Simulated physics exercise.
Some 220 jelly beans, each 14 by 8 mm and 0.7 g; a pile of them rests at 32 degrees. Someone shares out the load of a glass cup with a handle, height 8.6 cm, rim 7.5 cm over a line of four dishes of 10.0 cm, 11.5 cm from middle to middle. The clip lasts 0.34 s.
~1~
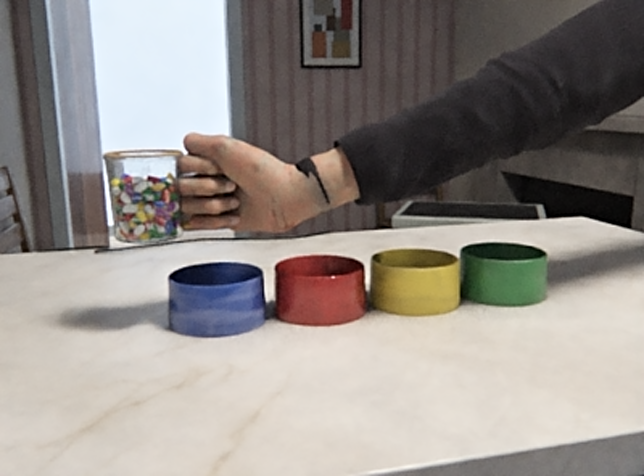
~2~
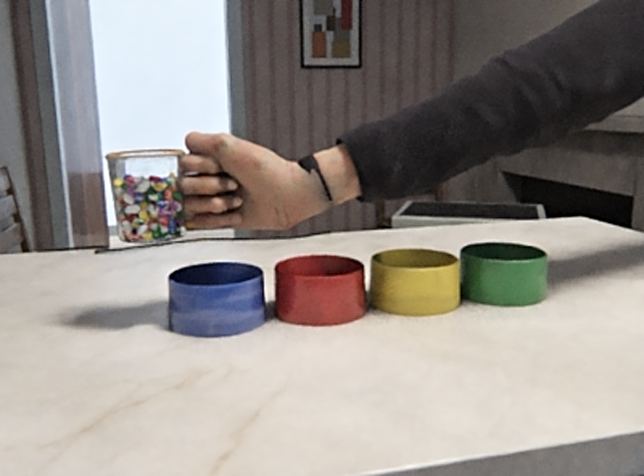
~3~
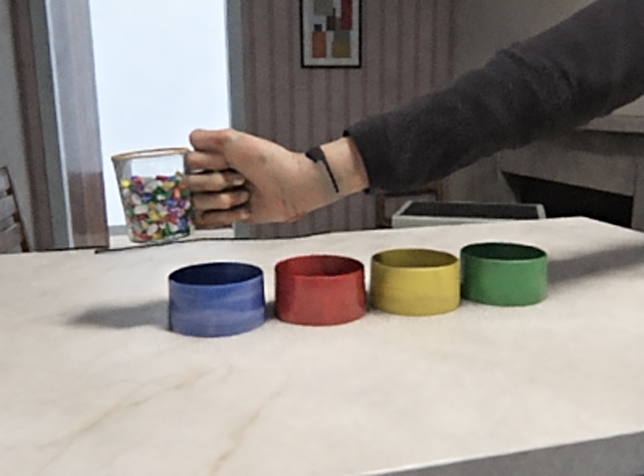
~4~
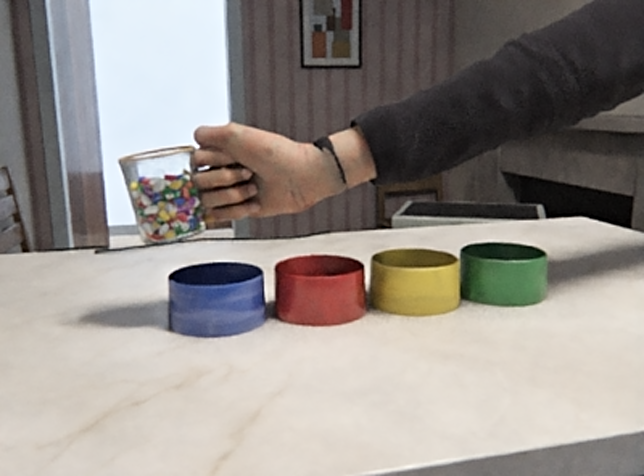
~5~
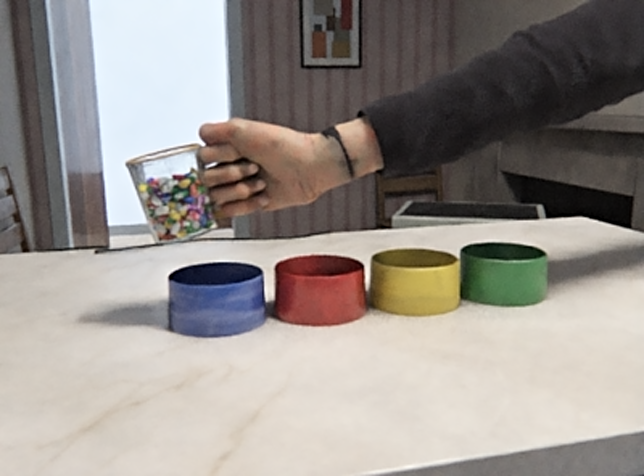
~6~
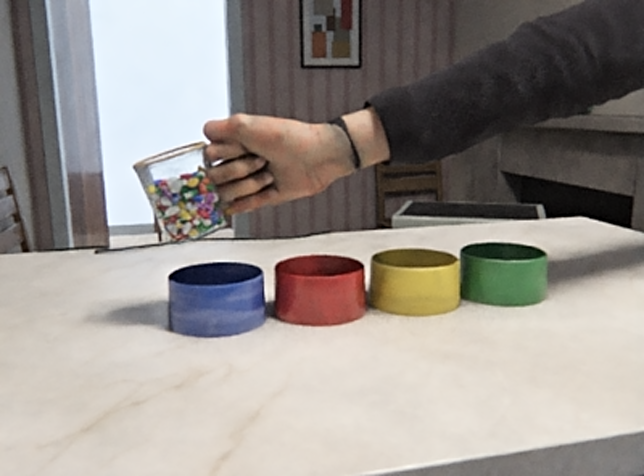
In a room with striped wallpaper and a framed picture, a pale marble-like tabletop is seen from slightly above by a still camera. Blue, red, yellow and green dishes stand in a row from left to right, while a dark-sleeved arm reaches in from the right, holding a glass cup of colourful jelly beans. The hand moves the cup slightly rightward, gradually tilting it leftward.
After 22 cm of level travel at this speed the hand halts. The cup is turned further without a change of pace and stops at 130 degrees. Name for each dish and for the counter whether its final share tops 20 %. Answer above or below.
Red dish: Above; blue dish: Below; green dish: Below; yellow dish: Below; on the counter: Below.
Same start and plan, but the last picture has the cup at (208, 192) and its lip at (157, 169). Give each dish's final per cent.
Red 100; blue 0; green 0; yellow 0.
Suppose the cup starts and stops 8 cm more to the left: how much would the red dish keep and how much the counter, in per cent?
Red 0, counter 0.
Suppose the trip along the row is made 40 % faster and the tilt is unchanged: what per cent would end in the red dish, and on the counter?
Red 100; counter 0.
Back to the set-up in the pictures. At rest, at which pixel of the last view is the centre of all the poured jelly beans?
Around (313, 293).
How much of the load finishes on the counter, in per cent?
Roughly 0 per cent.
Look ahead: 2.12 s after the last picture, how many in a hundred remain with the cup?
Some 0 per cent of the load.
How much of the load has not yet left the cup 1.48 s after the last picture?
Some 90 per cent of the load.
Then, 0.89 s after the last picture, tilt 69 degrees; cup holds 100 %.
Then, 1.48 s after the last picture, tilt 104 degrees; cup holds 90 %, red 5 %.
Then, 2.12 s after the last picture, tilt 130 degrees; cup holds 0 %, red 100 %.
In the end, red 100 %, blue 0 %, green 0 %, yellow 0 %, counter 0 %.
